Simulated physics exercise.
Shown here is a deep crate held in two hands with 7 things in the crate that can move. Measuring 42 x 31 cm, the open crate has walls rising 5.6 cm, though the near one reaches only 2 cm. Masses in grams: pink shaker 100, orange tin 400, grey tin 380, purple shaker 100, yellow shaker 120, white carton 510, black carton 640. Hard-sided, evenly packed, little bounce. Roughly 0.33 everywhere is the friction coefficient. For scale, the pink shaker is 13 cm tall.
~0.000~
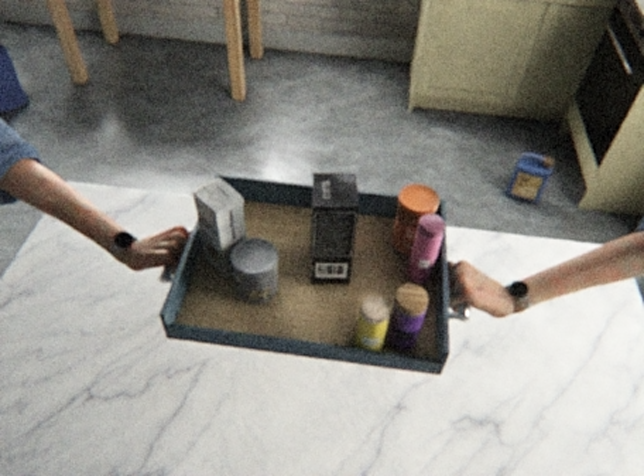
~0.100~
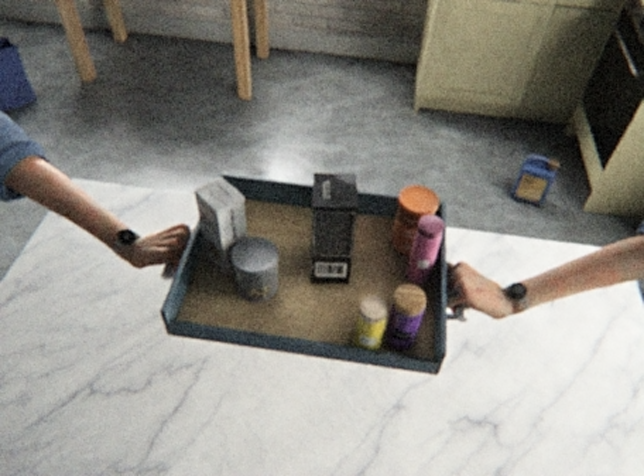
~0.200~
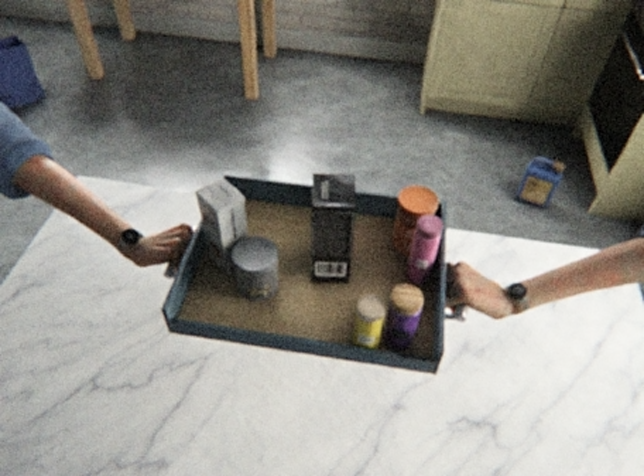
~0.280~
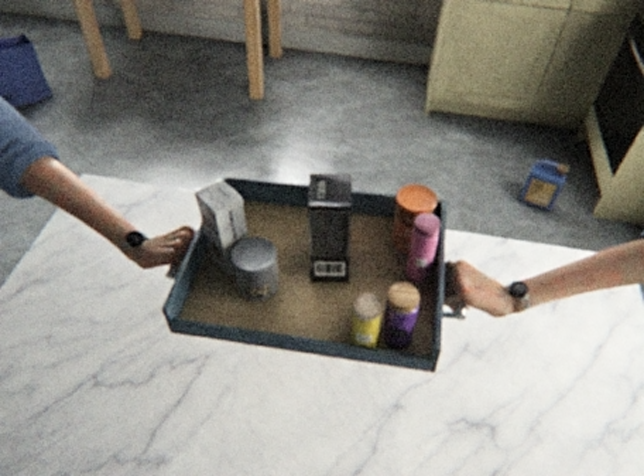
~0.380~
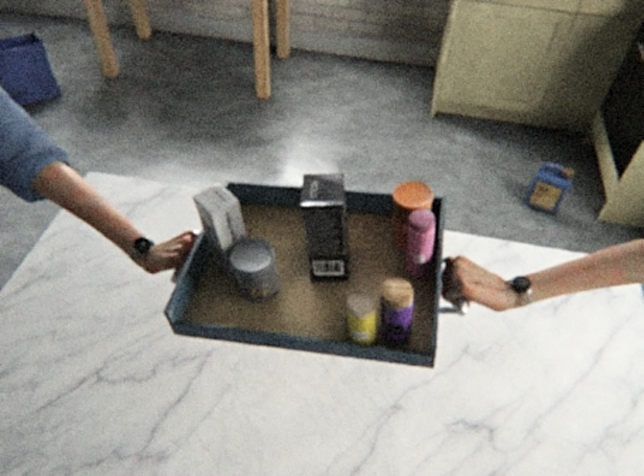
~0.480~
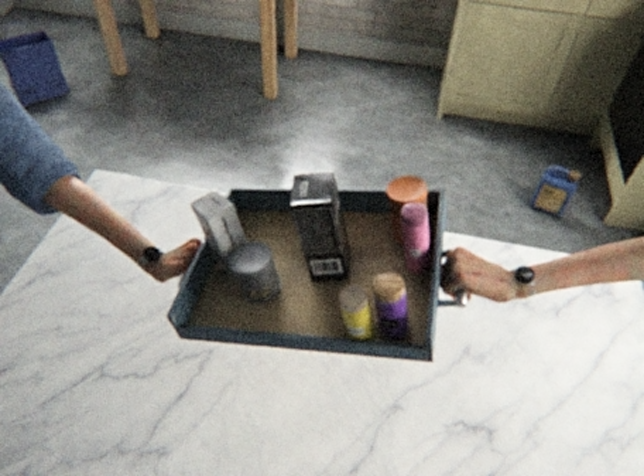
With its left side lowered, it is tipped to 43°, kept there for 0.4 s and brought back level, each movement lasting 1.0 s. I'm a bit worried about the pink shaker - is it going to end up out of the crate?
No, it stays put.
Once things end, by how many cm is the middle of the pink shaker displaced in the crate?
Roughly 33 cm.
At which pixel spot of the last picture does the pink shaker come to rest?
At pixel (236, 262) or so, give or take.
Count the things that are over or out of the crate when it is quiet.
I get 5.
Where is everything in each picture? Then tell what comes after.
Crate level; pink shaker (425, 250); orange tin (413, 222), in the first frame.
Crate level; purple shaker (405, 319); yellow shaker (370, 326), in the second frame.
Crate at 1°, left side down; white carton (225, 228); black carton (332, 231), in the third frame.
Crate at 3°, left side down; orange tin (413, 222); grey tin (256, 270), in the fourth frame.
Crate at 7°, left side down; purple shaker (396, 313); yellow shaker (362, 321), in the fifth frame.
Crate at 12°, left side down; pink shaker (416, 240); white carton (225, 237), in the sixth frame.
By 0.98 s, crate at 42°, left side down; pink shaker on its side near (313, 249); yellow shaker rocked 7° off its seat; purple shaker rocked 6° off its seat.
By 1.48 s, crate at 43°, left side down; orange tin, yellow shaker and black carton now out of the crate; pink shaker on its side near (281, 287); white carton rocked 40° off its seat.
By 2.08 s, crate at 15°, left side down; white carton now out of the crate; pink shaker on its side near (238, 276); purple shaker 27 cm from its spot.
When it is over (3.0 s), out of the crate, orange tin, yellow shaker, white carton and black carton; lying over in the crate, pink shaker; not toppled but over 5 cm from the start, grey tin and purple shaker. In the last view, pink shaker near (236, 262).
